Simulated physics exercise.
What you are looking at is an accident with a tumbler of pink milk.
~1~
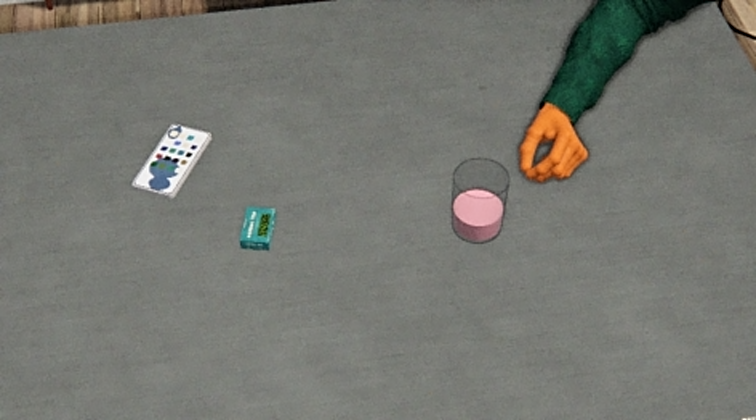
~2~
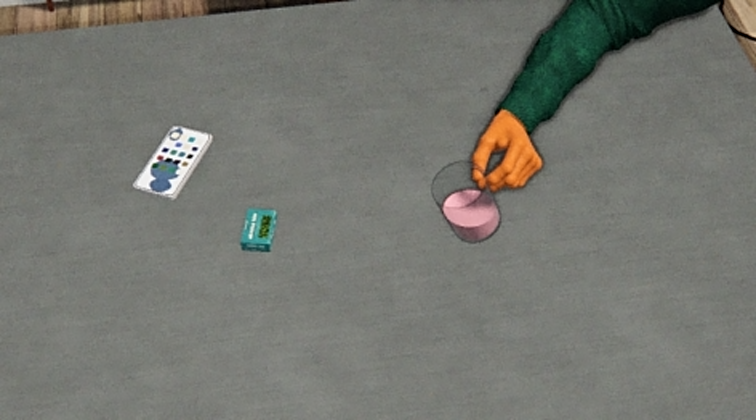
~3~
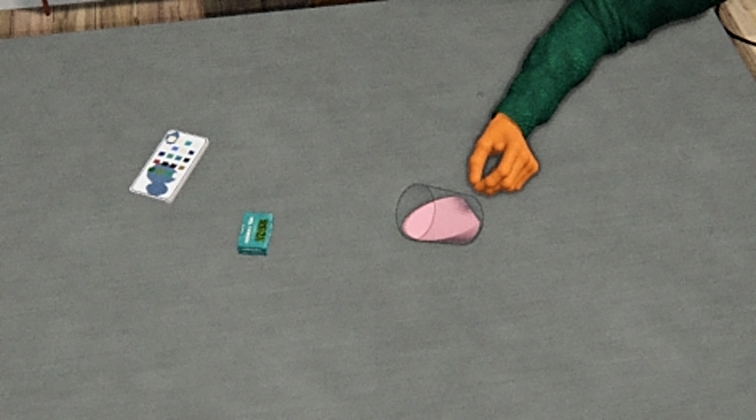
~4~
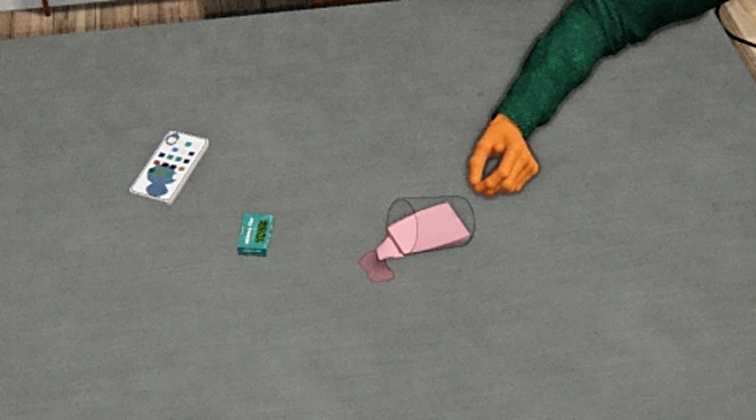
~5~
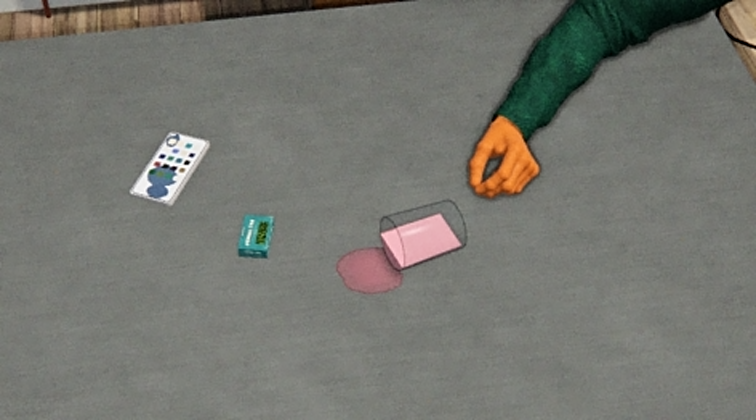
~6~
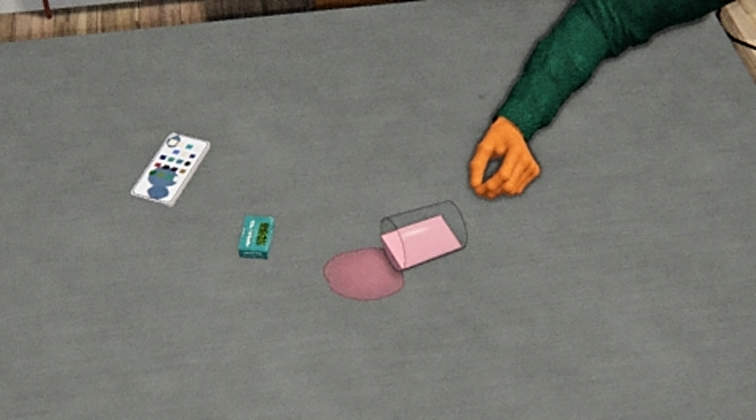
A hand in a green sleeve pushing over a tumbler of pink milk, which topples left and spills a puddle on the grey surface.
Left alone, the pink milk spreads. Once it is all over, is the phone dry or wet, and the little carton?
Once it is over, the phone is dry, the little carton is wet.
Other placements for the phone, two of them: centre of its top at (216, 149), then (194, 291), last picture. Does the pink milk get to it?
On the first try it keeps clear of the spill, and on the second it is hit by the spill.
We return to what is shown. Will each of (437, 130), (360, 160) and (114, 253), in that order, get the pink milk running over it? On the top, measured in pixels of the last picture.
Starting from the first: Never touched, then never touched, finally never touched.
Soon after, the puddle covers about as much as a plate; the phone is dry; the little carton is wet.
Later, the puddle covers about as much as a tray; the phone is dry; the little carton is wet.
In the end, the puddle covers about as much as a tray; the phone is dry; the little carton is wet.
